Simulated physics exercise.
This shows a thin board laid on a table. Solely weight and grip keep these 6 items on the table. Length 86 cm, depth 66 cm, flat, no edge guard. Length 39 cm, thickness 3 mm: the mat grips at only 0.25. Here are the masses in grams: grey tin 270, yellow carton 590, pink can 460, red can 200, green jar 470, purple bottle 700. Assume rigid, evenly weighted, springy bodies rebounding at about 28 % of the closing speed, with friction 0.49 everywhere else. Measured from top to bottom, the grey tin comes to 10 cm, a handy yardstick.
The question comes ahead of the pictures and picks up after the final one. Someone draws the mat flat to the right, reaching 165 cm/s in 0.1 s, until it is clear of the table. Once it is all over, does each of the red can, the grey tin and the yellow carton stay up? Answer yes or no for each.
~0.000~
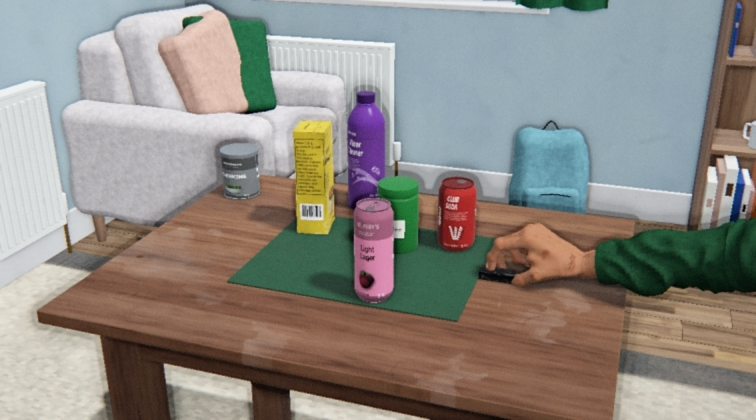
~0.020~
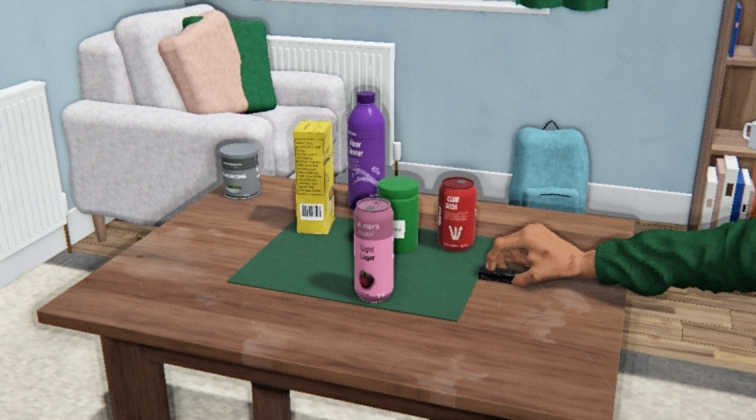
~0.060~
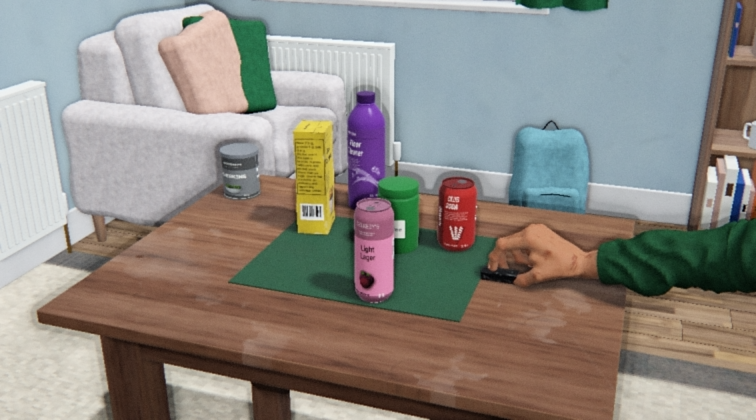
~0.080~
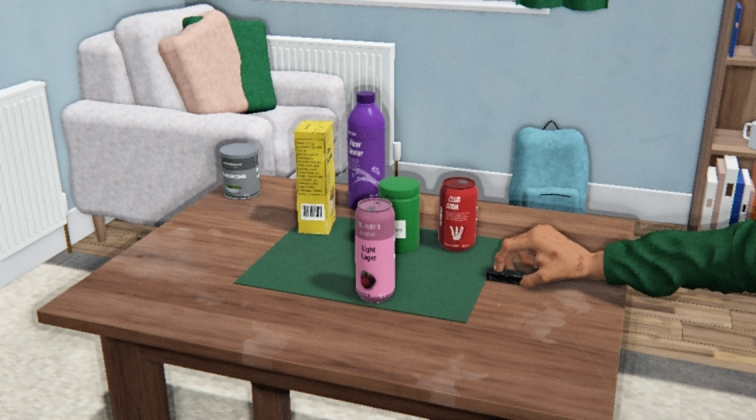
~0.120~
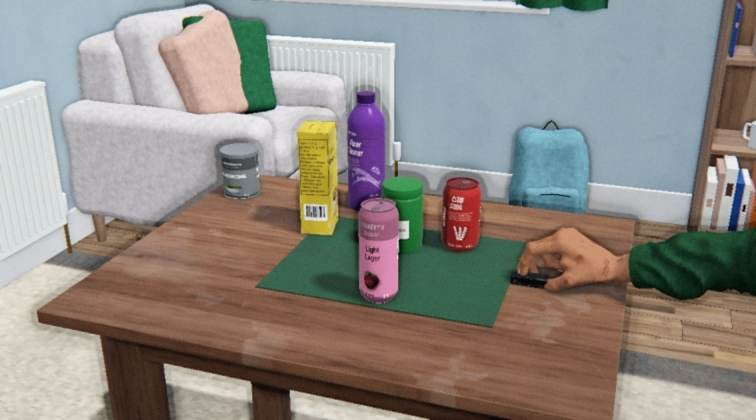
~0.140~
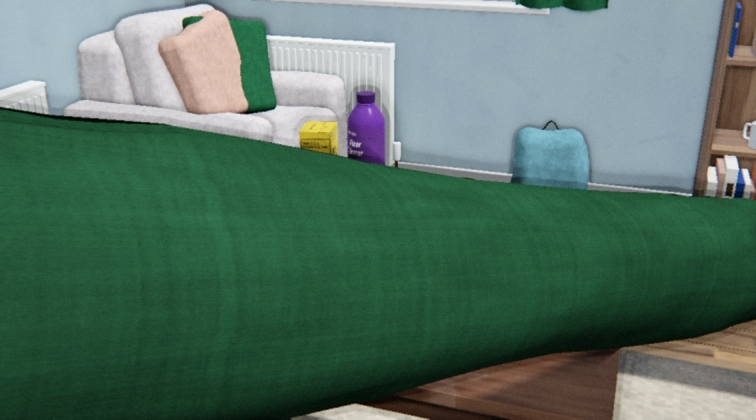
Red can: No, it goes over. Grey tin: Yes, it stays up. Yellow carton: Yes, it stays up.
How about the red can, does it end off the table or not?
Red can: Goes out of bounds.
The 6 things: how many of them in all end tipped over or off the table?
The count is 2.
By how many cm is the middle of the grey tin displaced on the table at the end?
About 0 cm.
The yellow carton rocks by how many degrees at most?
Maximum lean: 6°.
After 0.34 s, 41 cm of pull; red can slid 11 cm near (519, 223); yellow carton leaning 6° near (333, 179); green jar leaning 4°.
After 0.54 s, 74 cm of pull; red can leaning 30° near (590, 228); yellow carton leaning 4° near (323, 179); pink can leaning 42°.
After 0.74 s, 88 cm of pull; red can now off the table; yellow carton leaning 3° near (331, 179); pink can on its side.
After 1.14 s, 88 cm of pull; yellow carton slid 2 cm near (327, 180); pink can on its side; green jar slid 10 cm.
By the end (1.5 s), off the table and tipped over, red can; tipped over on the table, pink can; not toppled but over 6 cm from the start, green jar; the other 3 in place, give or take 6 cm. Seen from the same camera at the end, grey tin near (241, 172).
